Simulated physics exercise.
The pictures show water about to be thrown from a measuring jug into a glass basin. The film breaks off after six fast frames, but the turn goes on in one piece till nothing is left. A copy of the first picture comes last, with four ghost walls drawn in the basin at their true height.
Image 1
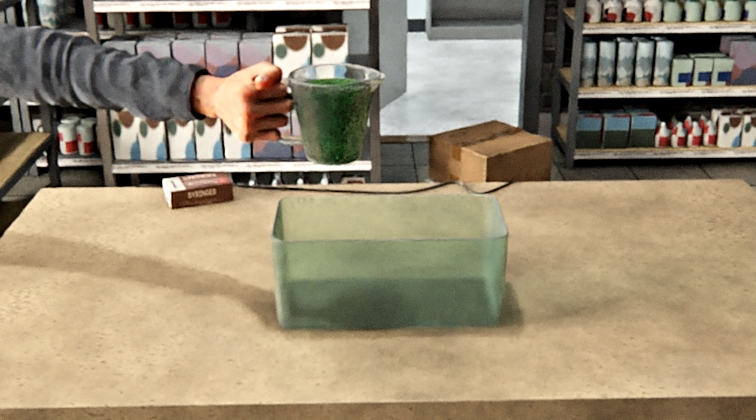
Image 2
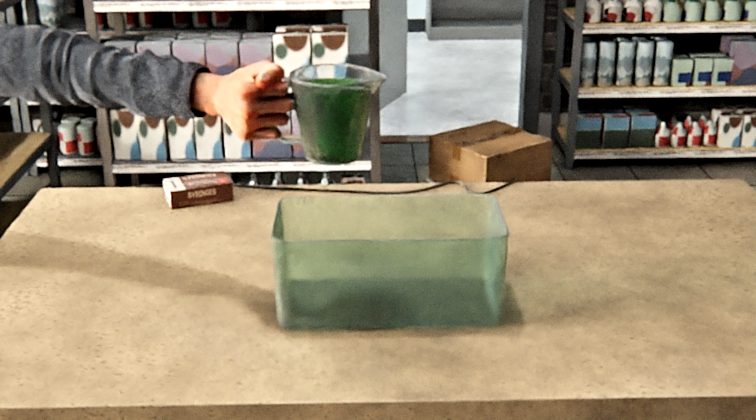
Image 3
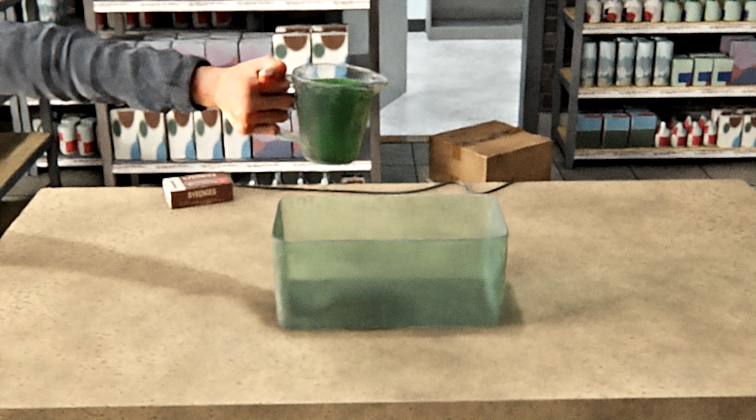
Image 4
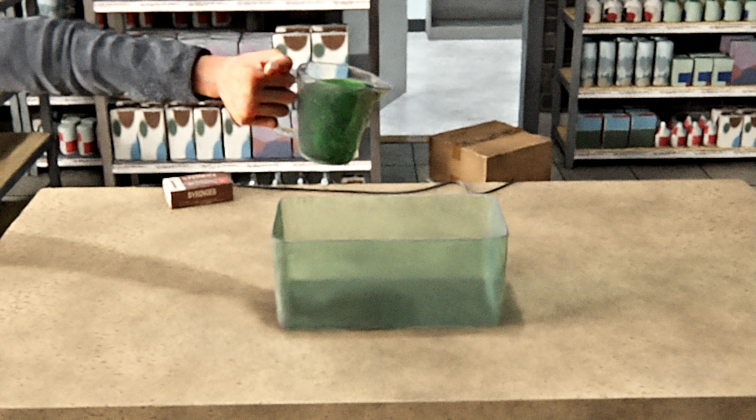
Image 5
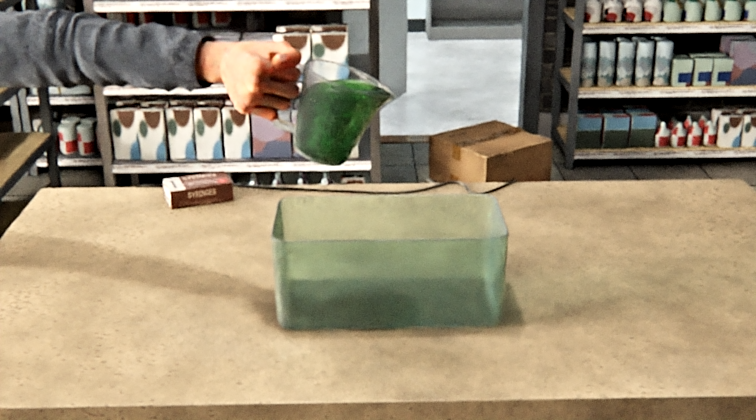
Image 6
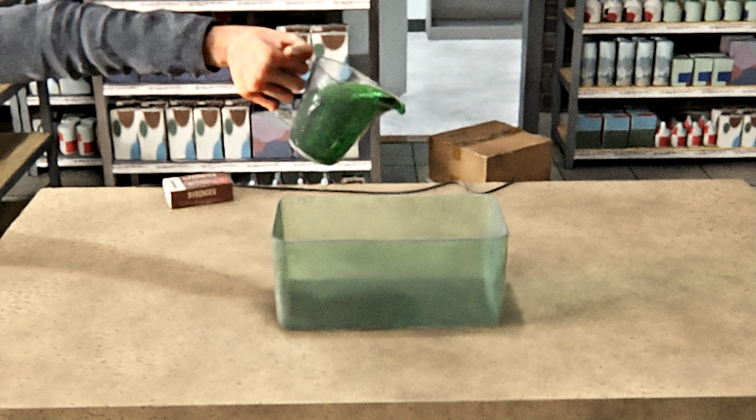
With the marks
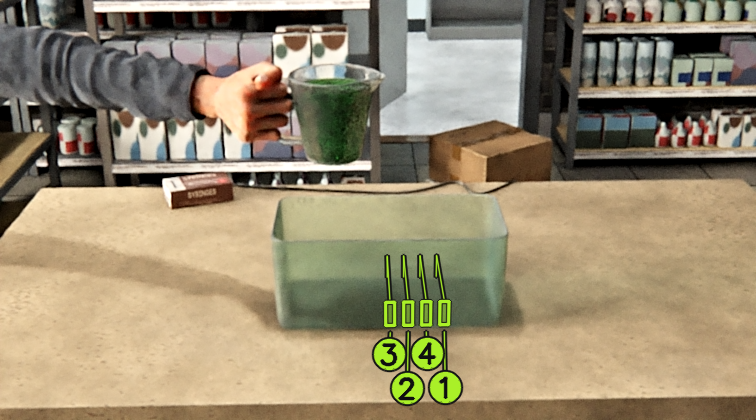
A hand tilts a clear jug rightward above a glass basin until green liquid crosses its lip.
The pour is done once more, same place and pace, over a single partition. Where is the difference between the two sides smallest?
The best slot is 1.
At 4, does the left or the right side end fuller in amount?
More ends on the right.
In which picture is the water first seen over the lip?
Picture 6.
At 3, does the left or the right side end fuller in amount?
The right one.
On the marked copy, 1 at (444, 331); 2 at (408, 331); 3 at (390, 332); 4 at (426, 331).
If 1 is chosen, about 51 % ends left of the wall and 49 % right of it.
If 2 is chosen, about 6 % ends left of the wall and 93 % right of it.
If 3 is chosen, about 6 % ends left of the wall and 93 % right of it.
If 4 is chosen, about 15 % ends left of the wall and 83 % right of it.
